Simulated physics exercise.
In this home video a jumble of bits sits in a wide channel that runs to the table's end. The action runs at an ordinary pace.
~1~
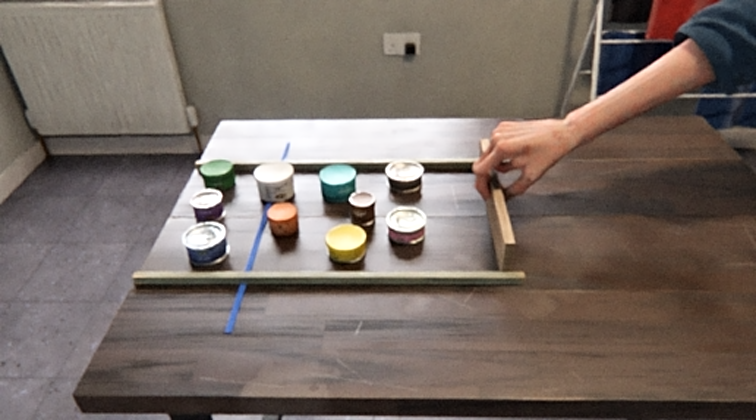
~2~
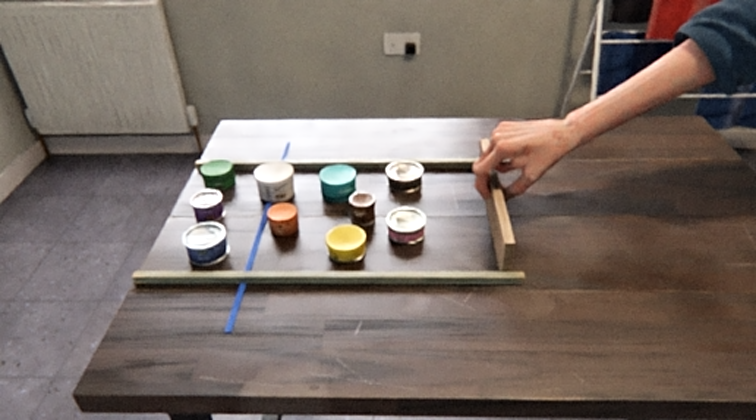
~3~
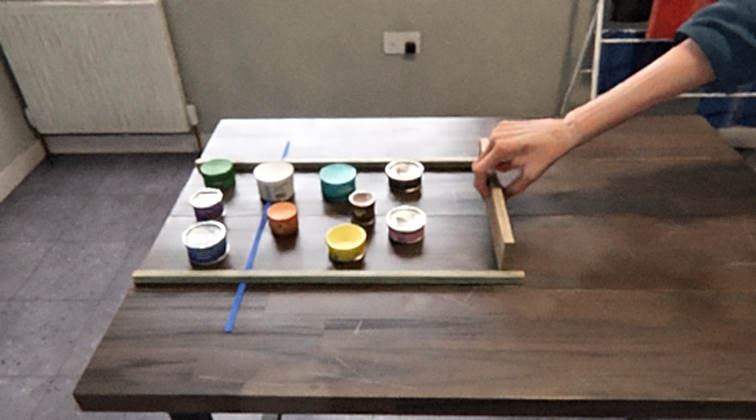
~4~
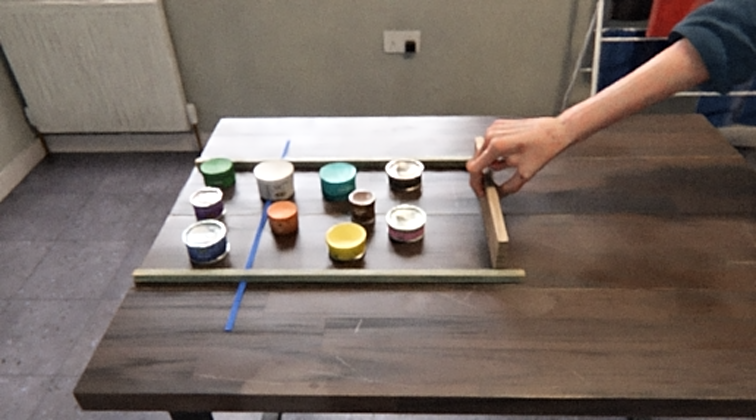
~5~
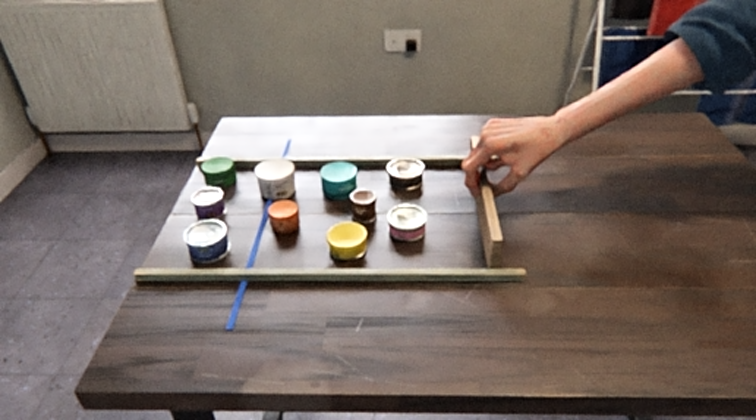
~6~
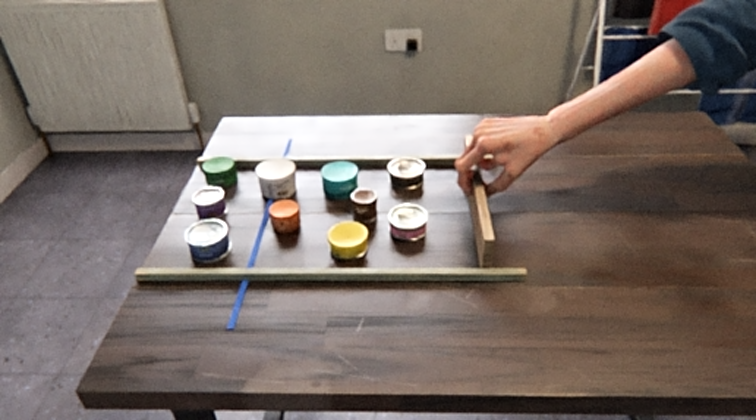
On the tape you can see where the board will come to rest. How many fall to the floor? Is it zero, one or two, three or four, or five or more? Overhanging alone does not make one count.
Falling ones: None at all.
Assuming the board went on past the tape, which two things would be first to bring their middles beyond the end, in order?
Order, earliest first: Green tub, then purple tin.
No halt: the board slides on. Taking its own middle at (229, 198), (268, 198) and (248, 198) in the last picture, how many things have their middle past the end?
It would be 1, 0 and 1.
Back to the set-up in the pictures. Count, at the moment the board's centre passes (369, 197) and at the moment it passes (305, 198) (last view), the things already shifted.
So 5, and at the other place 7.
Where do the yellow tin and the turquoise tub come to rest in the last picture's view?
About (233, 250), and the other about (254, 187).
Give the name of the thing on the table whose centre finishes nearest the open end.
The green tub.
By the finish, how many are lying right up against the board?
5 touch it.
Soon after, none off yet; green tub at rest near (220, 172); purple tin at rest near (210, 204); blue tin at rest near (209, 241).
In the end, the number that fall off is zero.
